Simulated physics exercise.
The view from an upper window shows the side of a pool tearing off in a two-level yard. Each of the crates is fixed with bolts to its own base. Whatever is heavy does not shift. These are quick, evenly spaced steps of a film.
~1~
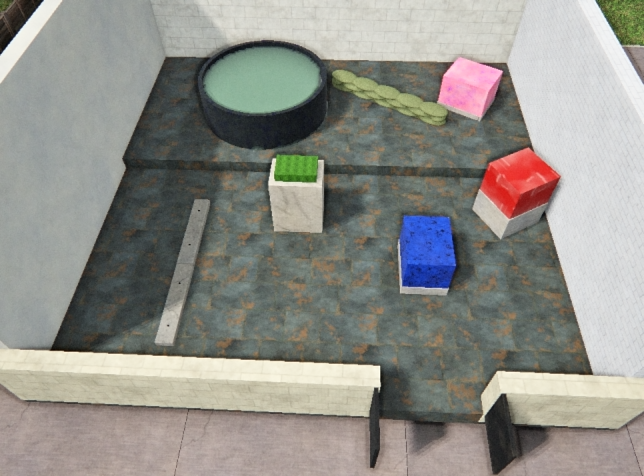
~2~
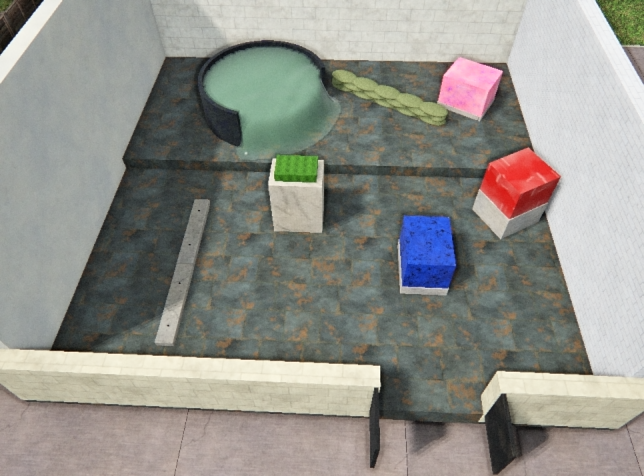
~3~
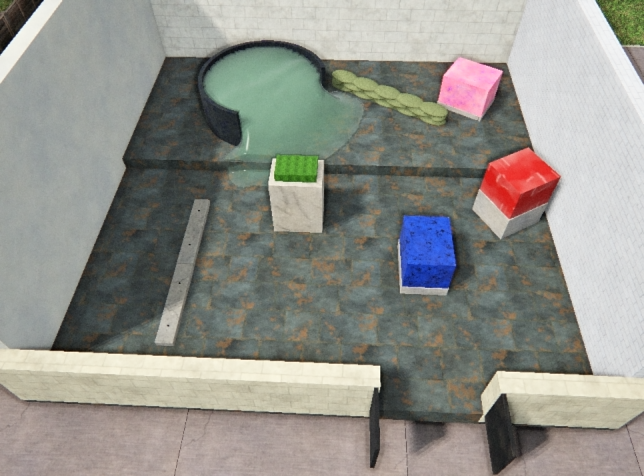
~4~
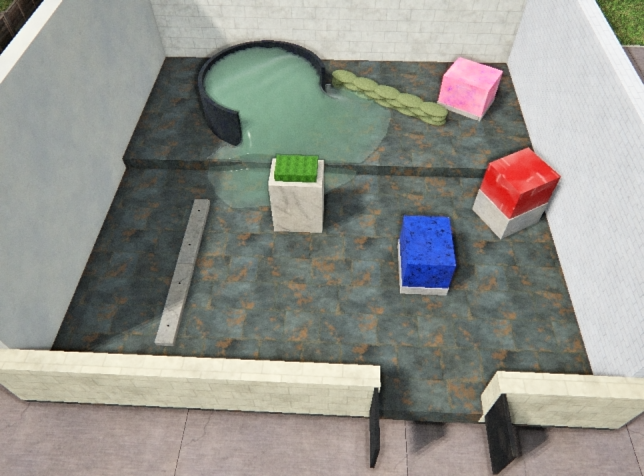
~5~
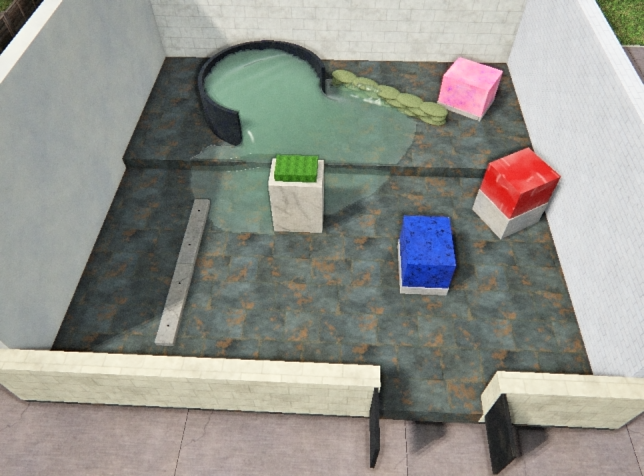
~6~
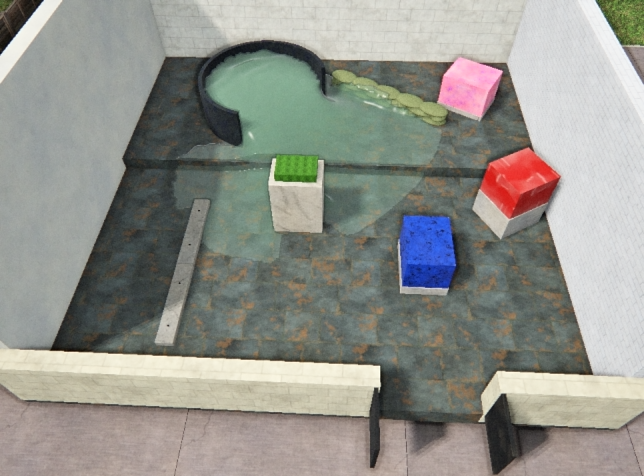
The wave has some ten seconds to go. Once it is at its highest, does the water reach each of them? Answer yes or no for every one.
Pink crate: No, it stays dry; red crate: No, it stays dry; blue crate: Yes, it gets wet.
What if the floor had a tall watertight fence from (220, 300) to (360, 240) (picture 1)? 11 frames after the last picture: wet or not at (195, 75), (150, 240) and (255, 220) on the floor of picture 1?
First unwetted, then unwetted, then inundated.
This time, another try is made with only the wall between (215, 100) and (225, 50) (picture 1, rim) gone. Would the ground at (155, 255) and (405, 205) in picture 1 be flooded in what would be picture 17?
Submerged, waterless.
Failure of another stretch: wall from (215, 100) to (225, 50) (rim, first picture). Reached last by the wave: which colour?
My pick is the crate marked red.
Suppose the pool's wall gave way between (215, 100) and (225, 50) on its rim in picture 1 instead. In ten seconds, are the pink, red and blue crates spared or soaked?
In that case the pink crate is flooded, the red crate is never flooded and the blue crate is never flooded.
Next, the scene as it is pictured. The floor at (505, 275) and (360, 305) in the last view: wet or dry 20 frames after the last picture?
Result, in sequence: Waterlogged; waterlogged.
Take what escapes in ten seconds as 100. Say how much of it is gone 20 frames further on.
About 15 per cent.
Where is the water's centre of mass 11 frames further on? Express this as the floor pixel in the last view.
I'd place it roughly at (335, 180).
A moment on, water covers 35 % of the floor; the pink crate not reached, the red crate water round its plinth, the blue crate water round its plinth.
Next, water covers 45 % of the floor; the pink crate water round its plinth, the red crate water round its plinth, the blue crate water round its plinth.
Then, water covers 60 % of the floor; the pink crate water round its plinth, the red crate water round its plinth, the blue crate water round its plinth.
Later, water covers 75 % of the floor; the pink crate water round its plinth, the red crate water round its plinth, the blue crate water round its plinth.
In the end, water covers 80 % of the floor; the pink crate stayed above the water, the red crate stayed above the water, the blue crate was topped.
